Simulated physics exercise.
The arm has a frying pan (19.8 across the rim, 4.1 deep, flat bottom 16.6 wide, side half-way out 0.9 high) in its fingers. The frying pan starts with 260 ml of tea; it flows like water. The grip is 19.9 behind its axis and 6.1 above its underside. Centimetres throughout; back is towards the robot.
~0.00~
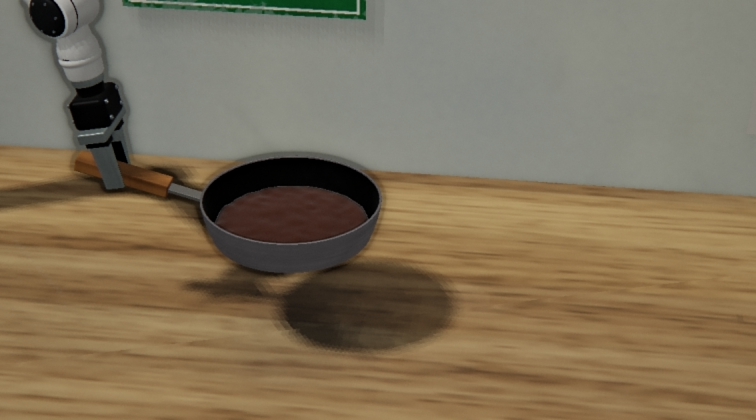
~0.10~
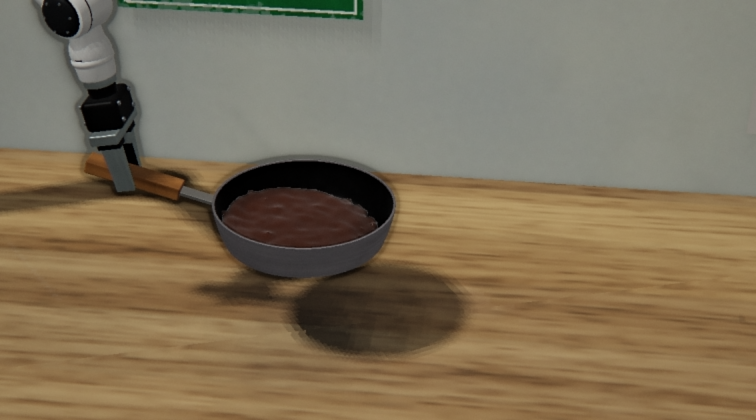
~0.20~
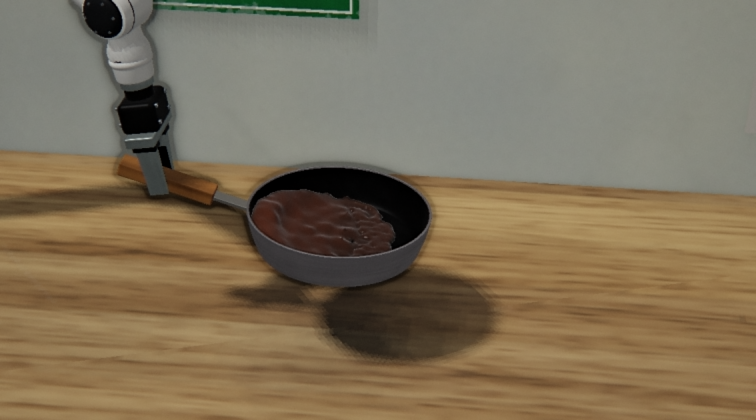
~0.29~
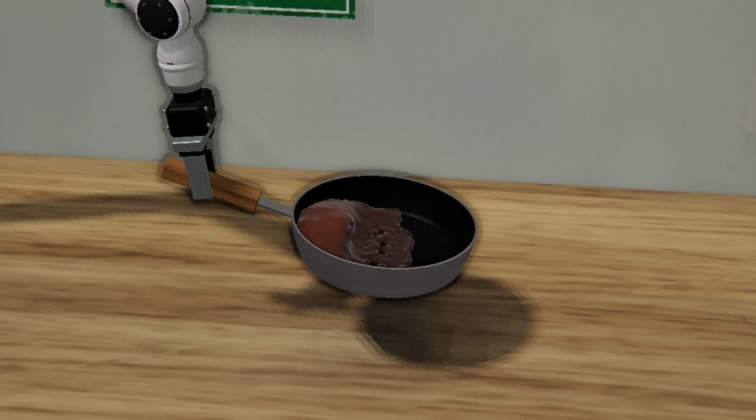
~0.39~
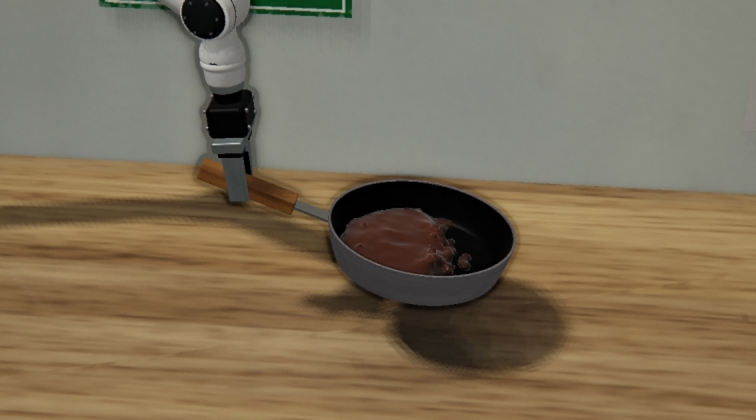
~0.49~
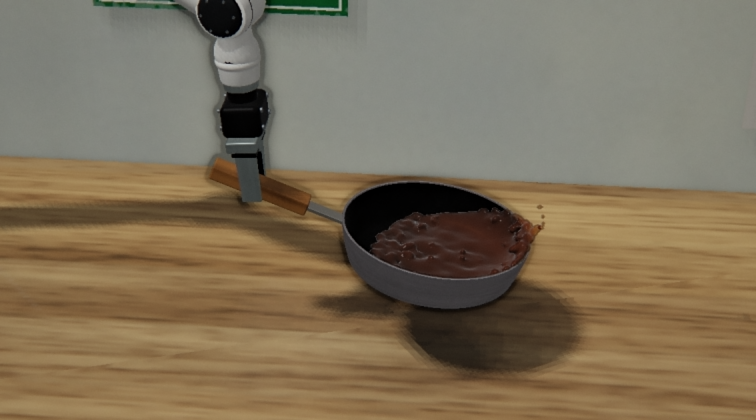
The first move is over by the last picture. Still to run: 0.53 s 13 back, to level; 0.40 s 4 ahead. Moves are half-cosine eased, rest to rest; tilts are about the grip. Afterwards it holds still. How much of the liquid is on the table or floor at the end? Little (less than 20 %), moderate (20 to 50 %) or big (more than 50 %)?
A moderate share, 20 to 50 %, ends on the table or floor.
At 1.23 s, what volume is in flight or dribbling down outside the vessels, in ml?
About 0 ml.
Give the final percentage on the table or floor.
Some 40 per cent.
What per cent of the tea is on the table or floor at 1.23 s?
Some 40 per cent.
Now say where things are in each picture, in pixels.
In the first frame, the frying pan middle at (292, 215), level; upper third of the tea around (288, 223), from x 215 to 370, top at y 185; 260 ml in the frying pan.
In the second frame, the frying pan middle at (304, 220), level; upper third of the tea around (264, 221), from x 220 to 375, top at y 190.
In the third frame, the frying pan middle at (339, 227), tilted 2° forward; upper third of the tea around (274, 217), from x 255 to 395, top at y 190.
In the fourth frame, the frying pan middle at (383, 237), tilted 5° forward; upper third of the tea around (325, 223), from x 300 to 410, top at y 200.
In the fifth frame, the frying pan middle at (419, 244), tilted 6° forward; upper third of the tea around (383, 241), from x 340 to 470, top at y 205.
In the sixth frame, the frying pan middle at (433, 246), tilted 7° forward; upper third of the tea around (494, 246), from x 370 to 545, top at y 205; 255 ml in the frying pan.
After 0.86 s, tilted 1° forward, liquid up to 17 above the table; 160 ml in the frying pan, 90 ml on the table or floor, 10 ml in the air or running down outside.
After 1.23 s, level, liquid up to 17 above the table; 155 ml in the frying pan, 100 ml on the table or floor.
After 1.62 s, level, liquid up to 16 above the table; 155 ml in the frying pan, 100 ml on the table or floor.
After 2.42 s, level, liquid up to 14 above the table; 155 ml in the frying pan, 100 ml on the table or floor.
In the end, 155 ml in the frying pan, 100 ml on the table or floor. That is 39 % on the table or floor.
